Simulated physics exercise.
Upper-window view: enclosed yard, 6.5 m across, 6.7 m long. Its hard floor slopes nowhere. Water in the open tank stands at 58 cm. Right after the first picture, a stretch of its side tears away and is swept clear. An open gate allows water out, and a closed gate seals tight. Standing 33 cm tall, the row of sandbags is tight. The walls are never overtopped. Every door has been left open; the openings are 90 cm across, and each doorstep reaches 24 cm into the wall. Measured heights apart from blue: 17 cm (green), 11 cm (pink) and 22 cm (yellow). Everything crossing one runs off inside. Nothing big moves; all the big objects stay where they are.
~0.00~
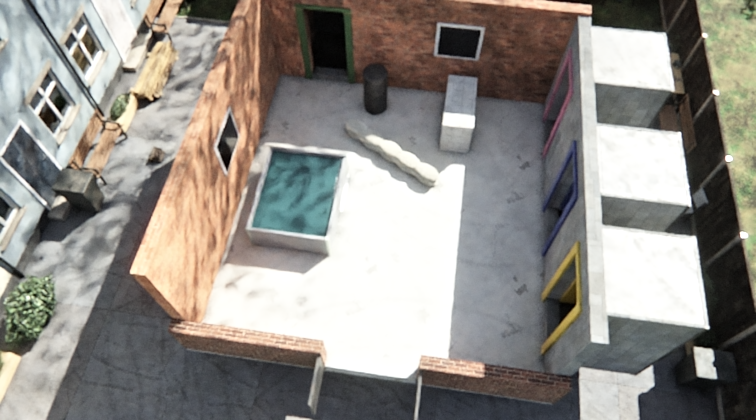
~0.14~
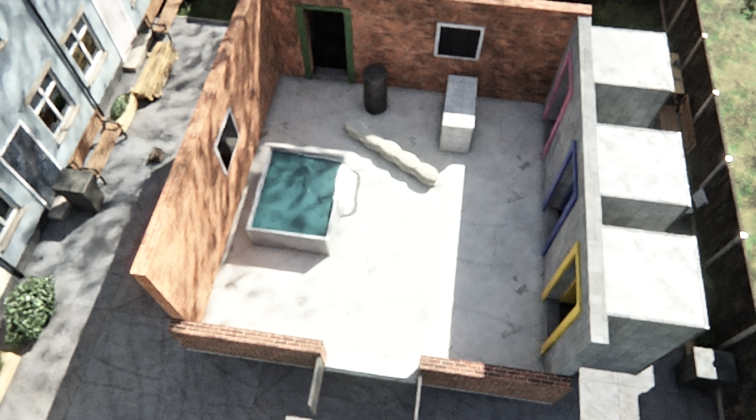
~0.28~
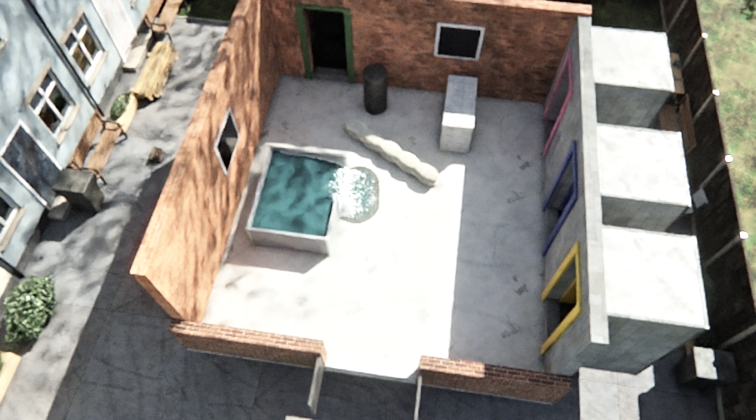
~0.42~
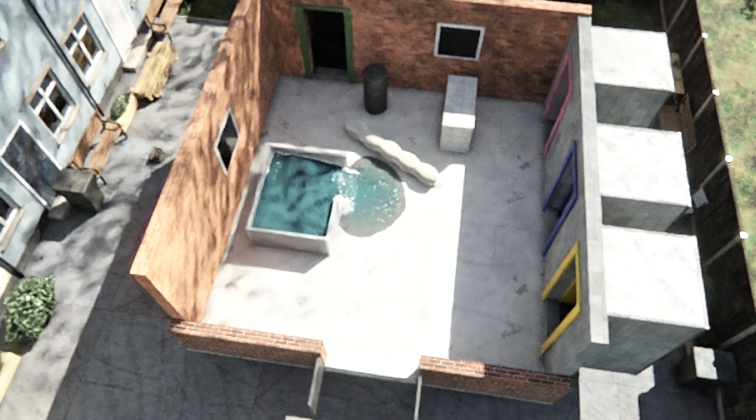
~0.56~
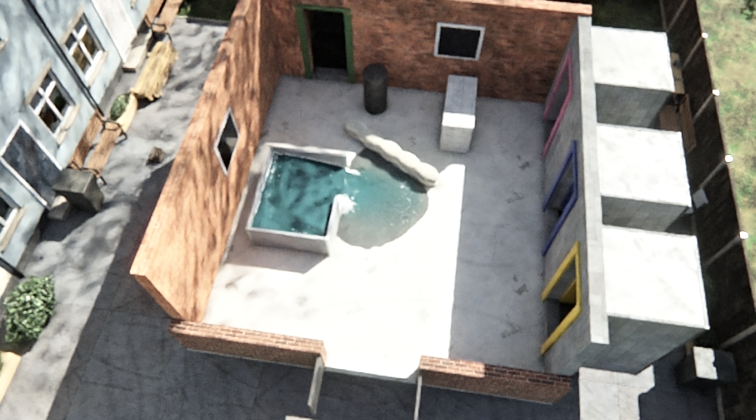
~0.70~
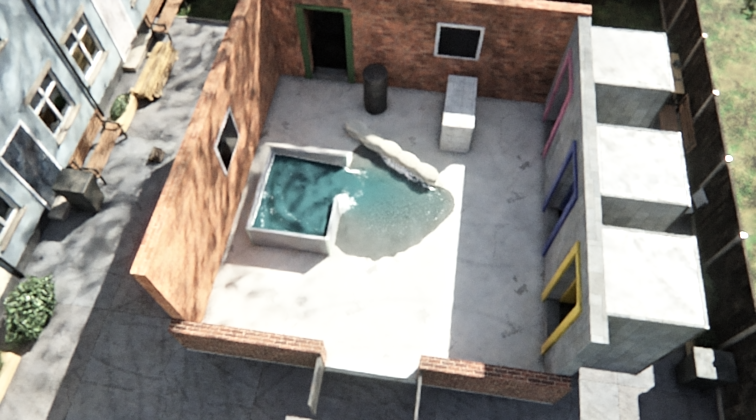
Water pouring from the broken right side of an open tank in a walled yard, spreading rightward across the pale floor.
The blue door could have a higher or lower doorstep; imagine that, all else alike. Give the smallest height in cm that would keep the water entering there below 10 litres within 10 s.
Roughly 15 cm.
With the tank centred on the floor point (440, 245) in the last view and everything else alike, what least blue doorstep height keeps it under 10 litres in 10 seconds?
Then about 35 centimetres at the least.
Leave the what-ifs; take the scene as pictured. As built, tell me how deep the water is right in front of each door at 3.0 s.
Door by door, in centimetres - blue 14, green 0, pink 1, yellow 17.
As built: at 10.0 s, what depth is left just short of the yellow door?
6.0 cm.
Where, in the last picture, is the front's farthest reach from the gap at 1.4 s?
Lab note: Front tip approx. at (544, 207).
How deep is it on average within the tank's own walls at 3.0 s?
Mean depth: Approx. 24 cm.
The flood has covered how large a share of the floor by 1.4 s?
Some 20 per cent is wet.
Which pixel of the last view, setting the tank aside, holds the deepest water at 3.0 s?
At about pixel (544, 385).
After 1.4 s water covers 20 % of the floor, deepest (34 cm) near (398, 168); it has not reached the blue door.
After 3.0 s water covers 40 % of the floor, deepest (28 cm) near (544, 385); 14 cm at the blue door, 0 litres in over its 22 cm doorstep.
After 10.0 s water covers 90 % of the floor, deepest (8 cm) near (213, 290); 5 cm at the blue door, 0 litres in over its 22 cm doorstep.
At the blue door as built, the water arrived by 1.5 s and peaked near 18 cm at 2.4 s.
With a doorstep of 12.5 cm, 23 litres would have come in within the 10 s; with 16.5 cm, 6 litres. So under 10 litres takes about 15 cm.
